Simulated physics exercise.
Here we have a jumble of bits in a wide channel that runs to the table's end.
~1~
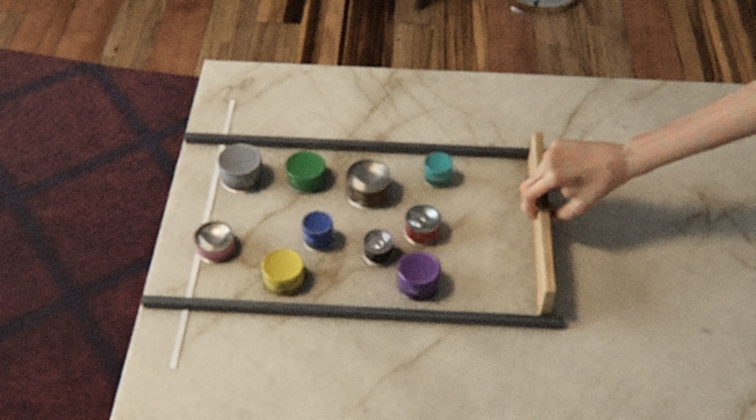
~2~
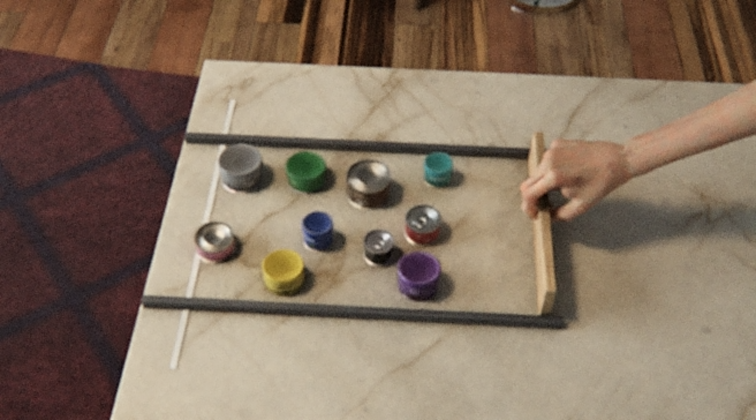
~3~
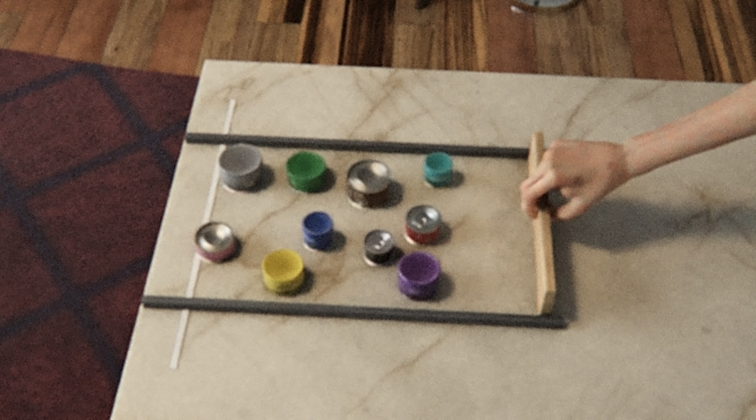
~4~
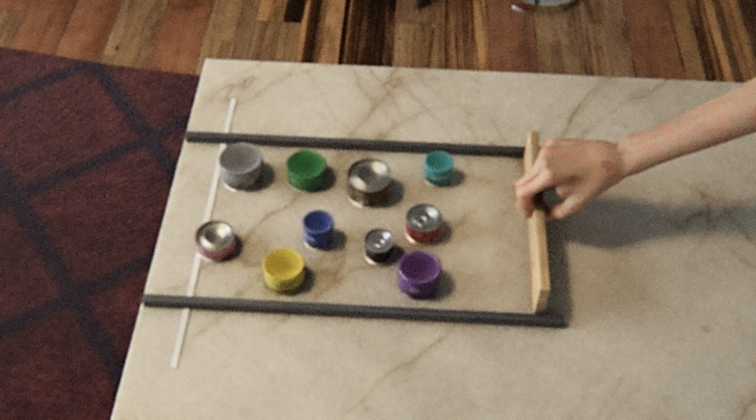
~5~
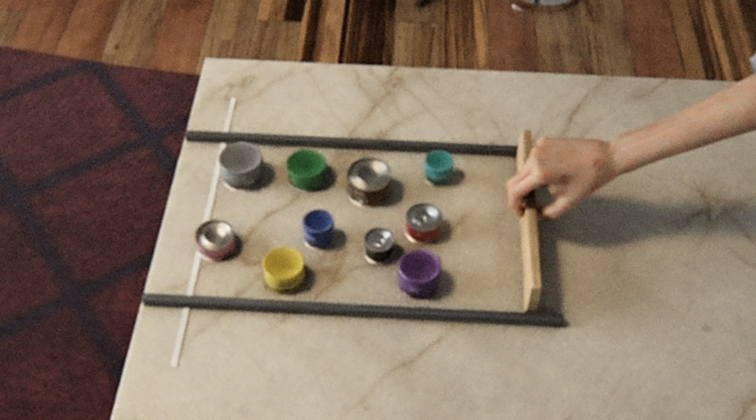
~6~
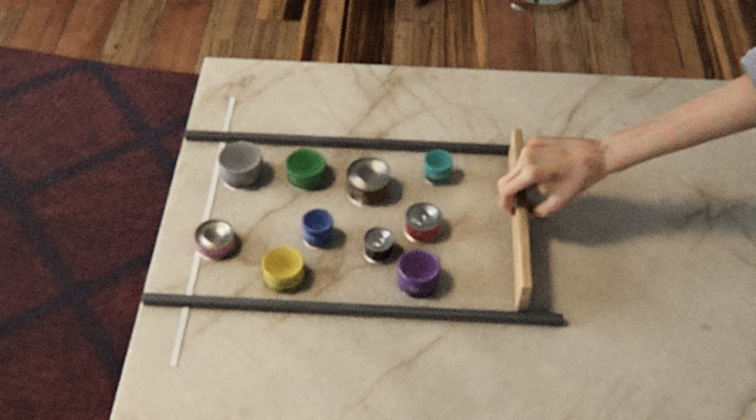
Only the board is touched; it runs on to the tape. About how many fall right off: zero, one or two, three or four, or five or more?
The number that fall off is three or four.
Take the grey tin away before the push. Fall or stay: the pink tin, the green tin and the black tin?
The pink tin is lost, the green tin is lost, the black tin is kept.
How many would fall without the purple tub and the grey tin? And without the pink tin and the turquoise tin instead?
2 in the first case, 2 in the second.
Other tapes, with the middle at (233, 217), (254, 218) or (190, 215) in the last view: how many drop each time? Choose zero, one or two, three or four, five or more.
The falls would be zero; no fall at all; five or more.
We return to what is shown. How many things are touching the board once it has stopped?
In contact: 5.
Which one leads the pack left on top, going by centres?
It is the blue tin.
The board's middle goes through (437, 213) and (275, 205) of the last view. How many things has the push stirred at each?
3 and 10.
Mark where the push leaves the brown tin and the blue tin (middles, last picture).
The brown tin at (190, 176), the blue tin at (161, 224).
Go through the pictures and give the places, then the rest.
In the first frame, pink tin (215, 242); grey tin (241, 169); yellow tub (283, 272); board (541, 220); tape (206, 218).
In the second frame, grey tin (241, 169); board (541, 220).
In the third frame, yellow tub (284, 272); brown tin (369, 184).
In the fourth frame, pink tin (216, 241); green tin (307, 172).
In the fifth frame, grey tin (242, 167); red pot (423, 223).
In the sixth frame, pink tin (215, 240); grey tin (241, 167); yellow tub (284, 270); board (519, 216); tape (207, 216).
Soon after, none off yet; pink tin at rest near (215, 240); grey tin at rest near (241, 167); yellow tub at rest near (284, 270).
Then, none off yet; pink tin at rest near (215, 240); grey tin moved a little near (228, 167); yellow tub moved about its own width near (239, 268).
At rest, the number that fall off is three or four; fallen, green tin, yellow tub, grey tin and pink tin.
